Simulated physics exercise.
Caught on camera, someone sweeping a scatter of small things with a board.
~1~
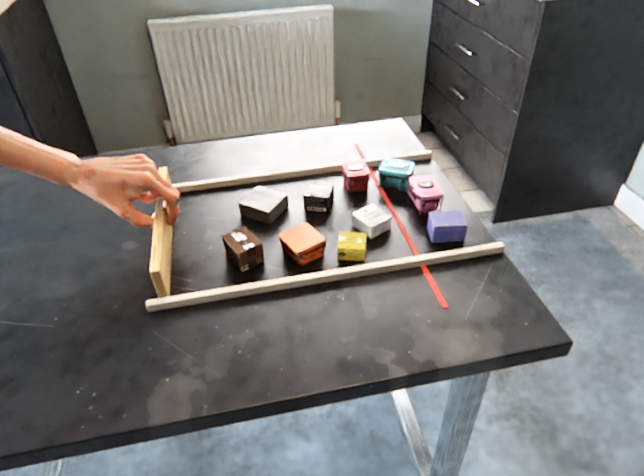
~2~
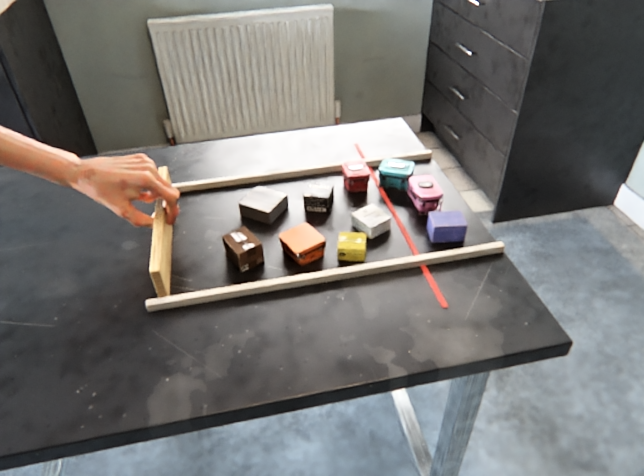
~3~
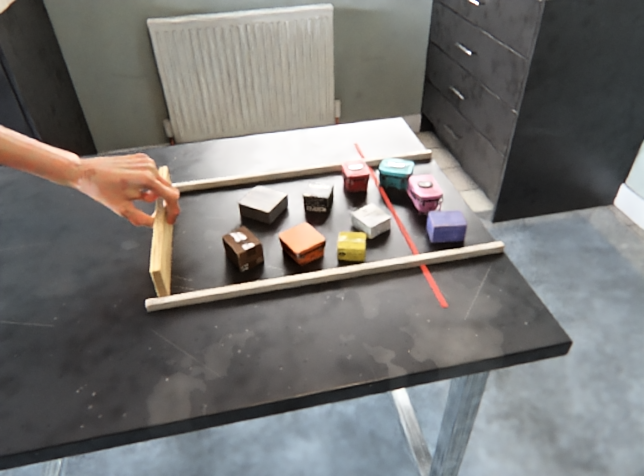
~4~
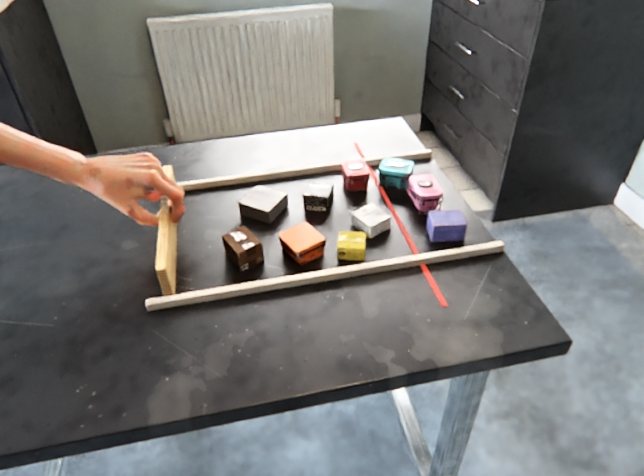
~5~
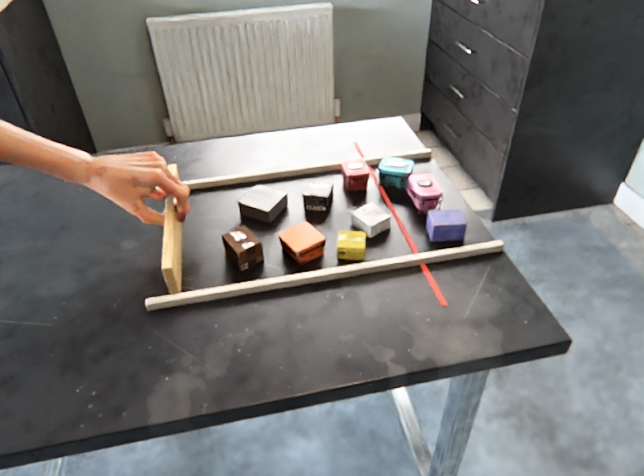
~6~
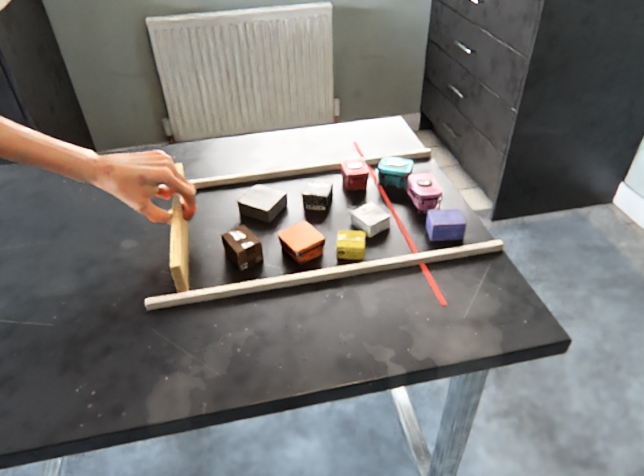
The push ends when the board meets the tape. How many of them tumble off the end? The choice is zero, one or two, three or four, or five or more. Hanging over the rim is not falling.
Outcome: The number that fall off is one or two.
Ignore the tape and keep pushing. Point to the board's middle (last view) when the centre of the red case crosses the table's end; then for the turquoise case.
For the red case at (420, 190), for the turquoise case at (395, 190).
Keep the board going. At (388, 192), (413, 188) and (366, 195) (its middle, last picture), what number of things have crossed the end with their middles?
It would be 1, 4 and 0.
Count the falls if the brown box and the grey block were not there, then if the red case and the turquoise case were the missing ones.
0 in the first case, 1 in the second.
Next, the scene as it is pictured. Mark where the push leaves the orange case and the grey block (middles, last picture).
First (447, 225), then (395, 177).
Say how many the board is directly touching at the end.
It touches 3.
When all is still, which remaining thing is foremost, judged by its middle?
It is the turquoise case.
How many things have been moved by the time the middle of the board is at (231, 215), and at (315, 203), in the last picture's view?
First 1, then 7.
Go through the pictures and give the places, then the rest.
Blue block (447, 226); pink case (425, 195); turquoise case (396, 174); board (164, 227); tape (391, 208), in the first frame.
Pink case (425, 194); grey block (264, 205), in the second frame.
Turquoise case (396, 174); brown box (243, 248), in the third frame.
Blue block (446, 226); orange case (302, 244), in the fourth frame.
Pink case (424, 193); black box (318, 195), in the fifth frame.
Blue block (445, 225); pink case (424, 193); turquoise case (395, 173); board (181, 222); tape (390, 206), in the sixth frame.
Soon after, none off yet; blue block at rest near (445, 225); pink case at rest near (424, 193); turquoise case at rest near (395, 173).
In the end, the number that fall off is one or two; gone, blue block.
